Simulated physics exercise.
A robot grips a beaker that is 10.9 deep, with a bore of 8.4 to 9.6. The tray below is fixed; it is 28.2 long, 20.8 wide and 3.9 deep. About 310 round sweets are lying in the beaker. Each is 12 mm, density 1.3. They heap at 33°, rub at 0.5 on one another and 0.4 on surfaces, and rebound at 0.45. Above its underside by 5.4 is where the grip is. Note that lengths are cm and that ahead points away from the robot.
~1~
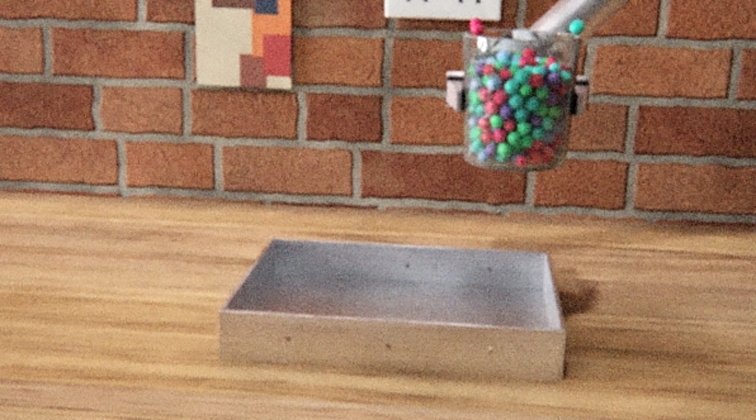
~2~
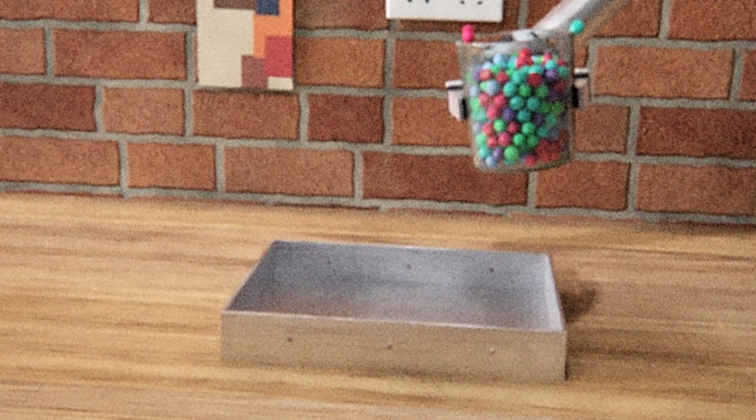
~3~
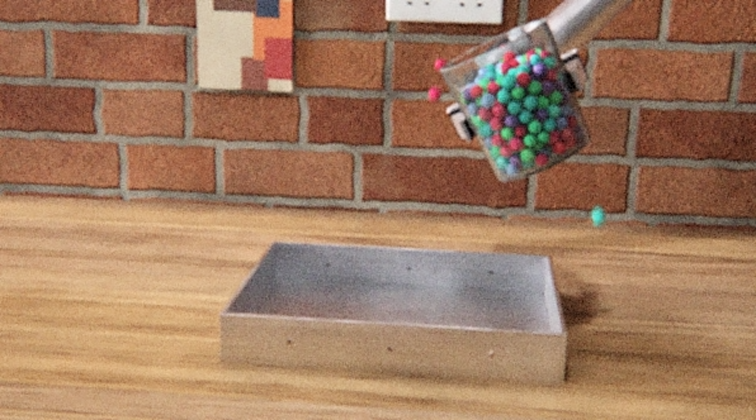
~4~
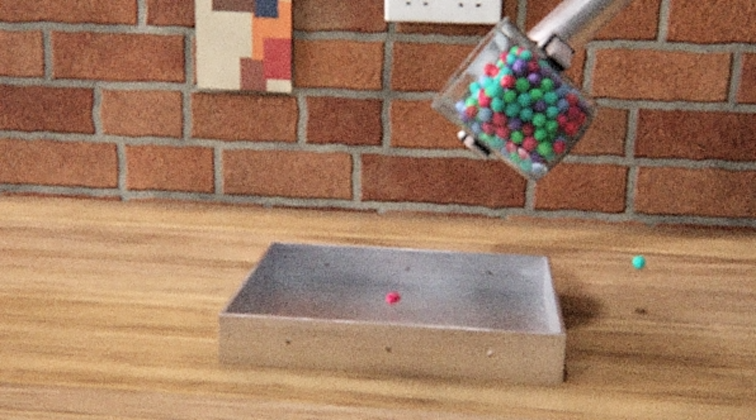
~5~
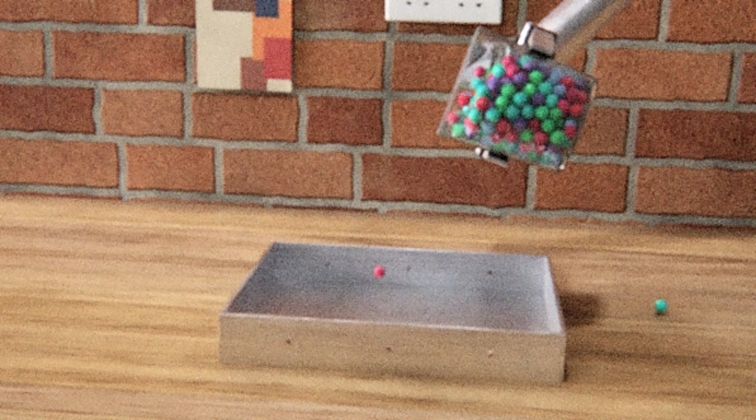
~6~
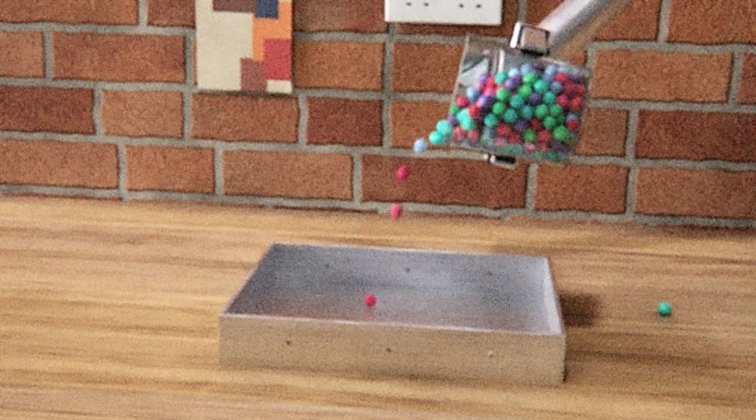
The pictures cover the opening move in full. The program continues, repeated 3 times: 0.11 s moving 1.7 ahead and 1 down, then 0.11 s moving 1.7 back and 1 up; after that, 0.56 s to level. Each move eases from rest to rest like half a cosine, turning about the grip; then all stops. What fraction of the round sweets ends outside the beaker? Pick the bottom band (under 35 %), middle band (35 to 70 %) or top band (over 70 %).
Bottom band.
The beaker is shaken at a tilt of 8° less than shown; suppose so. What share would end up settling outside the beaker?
It would then be near 10 per cent.
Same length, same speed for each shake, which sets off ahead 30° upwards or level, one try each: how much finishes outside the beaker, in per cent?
Result: Approx. 40 % and 40 %, one try each.
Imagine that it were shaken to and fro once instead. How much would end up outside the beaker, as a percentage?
Then roughly 10 percent.
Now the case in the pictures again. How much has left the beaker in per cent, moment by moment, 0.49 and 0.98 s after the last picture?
First it's 15 percent, and after that 25 percent.
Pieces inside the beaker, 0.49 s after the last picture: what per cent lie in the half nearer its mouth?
Close to 35 in a hundred.
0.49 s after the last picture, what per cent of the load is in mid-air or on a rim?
Some 6 percent.
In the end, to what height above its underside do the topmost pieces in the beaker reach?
I'd say close to 9.5 cm.
Then, 0.49 s later, tilted 79° forward, highest piece 23 above the table; 261 in the beaker, 30 in the tray, 1 on the table or floor, 17 in flight or on a rim.
Then, 0.98 s later, tilted 32° forward, highest piece 24 above the table; 235 in the beaker, 70 in the tray, 2 on the table or floor, 2 in flight or on a rim.
Then, 1.42 s later, level, highest piece 25 above the table; 235 in the beaker, 72 in the tray, 2 on the table or floor.
Then, 2.47 s later, level, highest piece 25 above the table; 235 in the beaker, 72 in the tray, 2 on the table or floor.
At rest, 235 in the beaker, 72 in the tray, 2 on the table or floor. That is 24 % outside the beaker.
